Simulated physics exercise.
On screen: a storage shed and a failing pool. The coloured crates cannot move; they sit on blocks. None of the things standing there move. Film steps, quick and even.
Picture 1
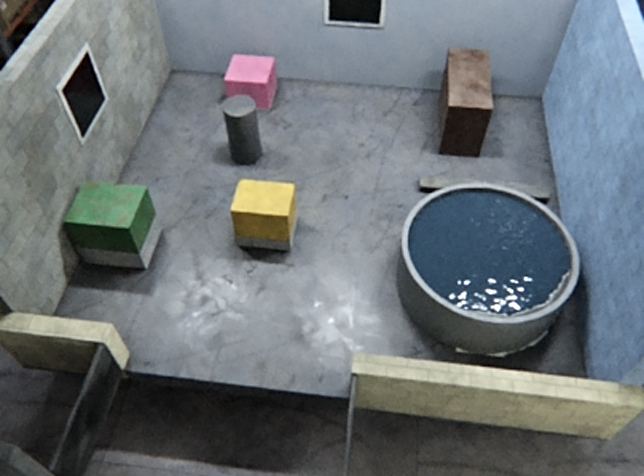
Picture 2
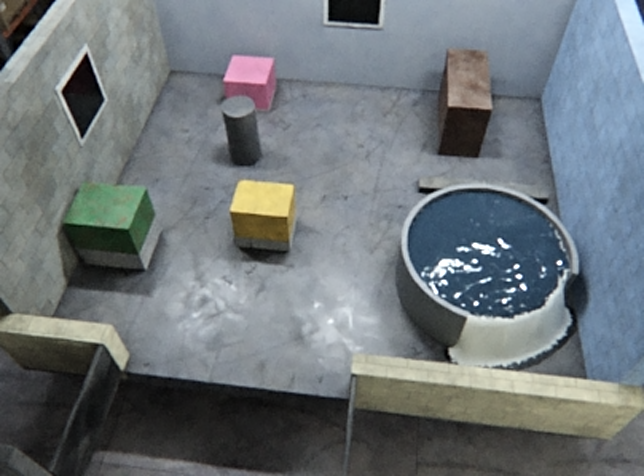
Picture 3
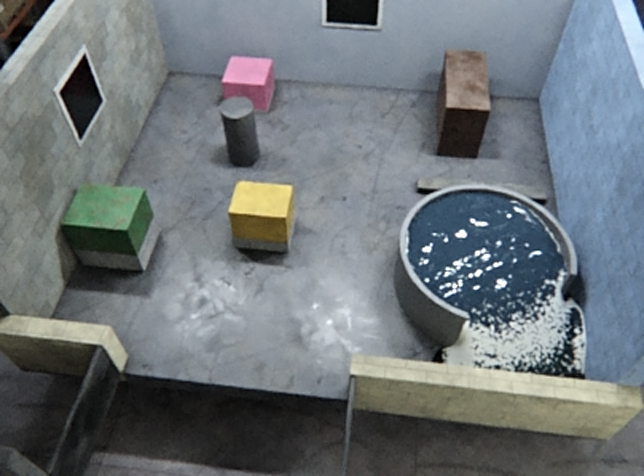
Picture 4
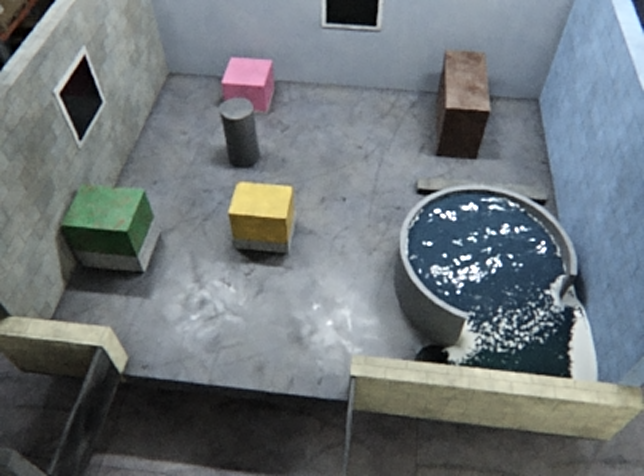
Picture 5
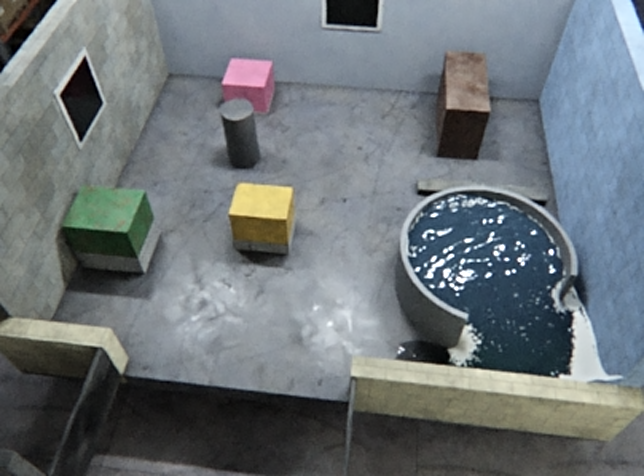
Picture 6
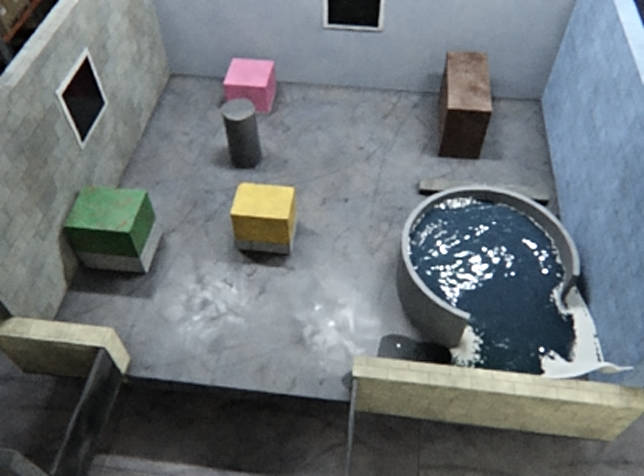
The footage shows a round pool of still, dark water in a walled room with coloured blocks; then its near side opens and foaming water pours through the gap, spreading along the low front wall while the pool's surface ripples.
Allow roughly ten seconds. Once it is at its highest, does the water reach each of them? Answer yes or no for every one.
Yellow crate: No, it stays dry; green crate: No, it stays dry; pink crate: Yes, it gets wet.
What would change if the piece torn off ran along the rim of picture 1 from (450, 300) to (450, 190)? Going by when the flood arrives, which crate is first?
Answer: The yellow one.
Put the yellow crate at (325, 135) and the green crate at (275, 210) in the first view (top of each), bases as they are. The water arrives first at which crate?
That should be the one in green.
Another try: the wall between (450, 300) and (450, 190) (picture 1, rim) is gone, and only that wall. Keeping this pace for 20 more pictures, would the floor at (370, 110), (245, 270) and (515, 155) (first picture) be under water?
Point one: Reached. Point two: Reached. Point three: Not reached.
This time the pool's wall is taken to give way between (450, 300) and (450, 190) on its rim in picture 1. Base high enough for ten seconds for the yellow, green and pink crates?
Result: Yellow crate gets overtopped, green crate is left untouched, pink crate gets overtopped.
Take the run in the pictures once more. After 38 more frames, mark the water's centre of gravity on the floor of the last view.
The spot I would choose is (377, 260).
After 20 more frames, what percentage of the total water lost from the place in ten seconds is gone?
Roughly 20 %.
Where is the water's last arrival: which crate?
That would be the one in pink.
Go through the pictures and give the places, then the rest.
The first picture shows still water in the round pool at (488, 250).
In the second picture, water pours out at (523, 337) and has run to (453, 360).
In the third picture, water pours out at (521, 338) and has run to a hidden place.
In the fourth picture, the front is at a hidden place, out from the gap at (521, 340).
In the fifth picture, water pours out at (521, 341) and has run to a hidden place.
In the sixth picture, water pours out at (523, 340) and has run to (558, 223).
A moment on, water covers 15 % of the floor; the yellow crate not reached, the green crate not reached, the pink crate not reached.
Next, water covers 30 % of the floor; the yellow crate water round its plinth, the green crate not reached, the pink crate not reached.
Then, water covers 55 % of the floor; the yellow crate water round its plinth, the green crate water round its plinth, the pink crate not reached.
Later, water covers 80 % of the floor; the yellow crate water round its plinth, the green crate water round its plinth, the pink crate water round its plinth.
In the end, water covers 95 % of the floor; the yellow crate stayed above the water, the green crate stayed above the water, the pink crate was topped.
